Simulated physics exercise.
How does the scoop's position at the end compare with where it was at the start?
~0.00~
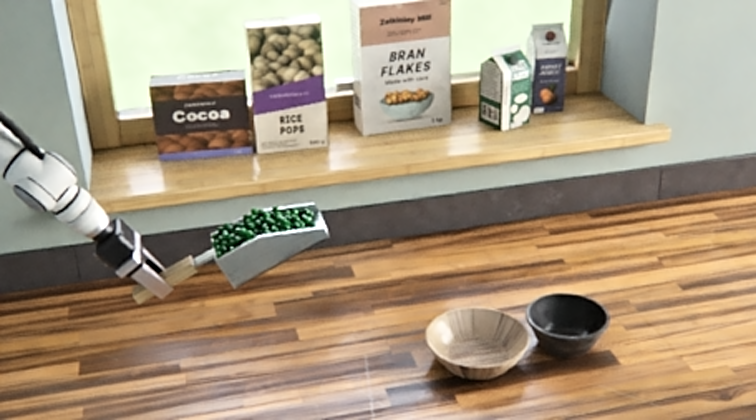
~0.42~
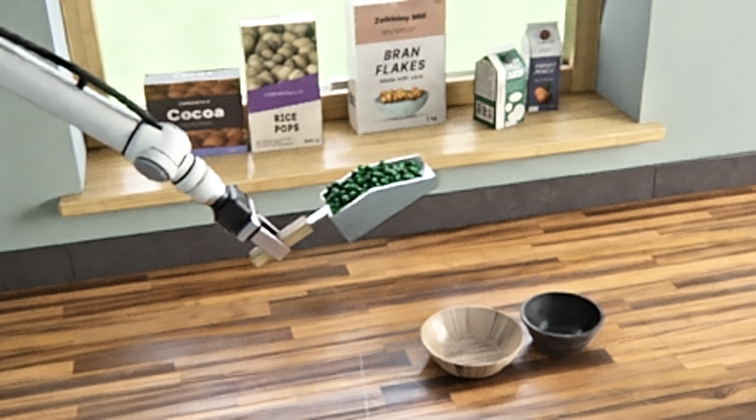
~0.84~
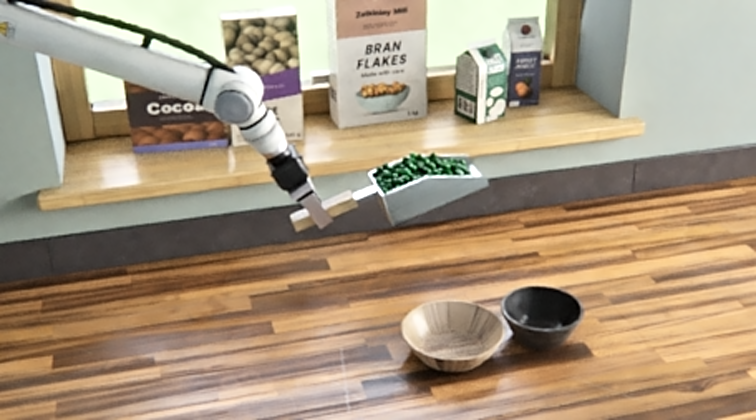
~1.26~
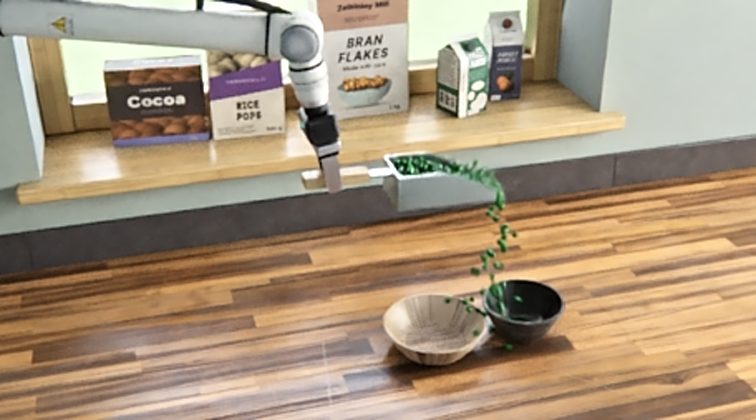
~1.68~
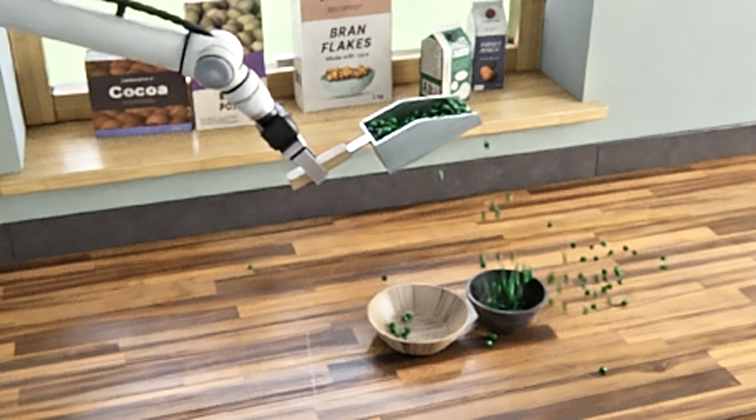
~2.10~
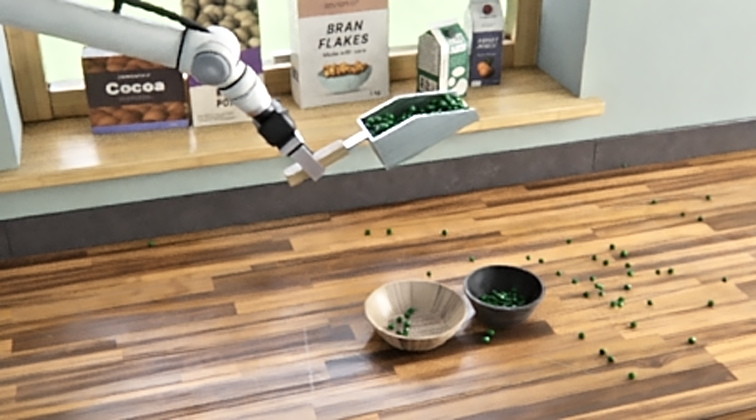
The scoop starts on the left, below the cocoa and rice pops boxes. By the end it is higher and further right, held above the two bowls.
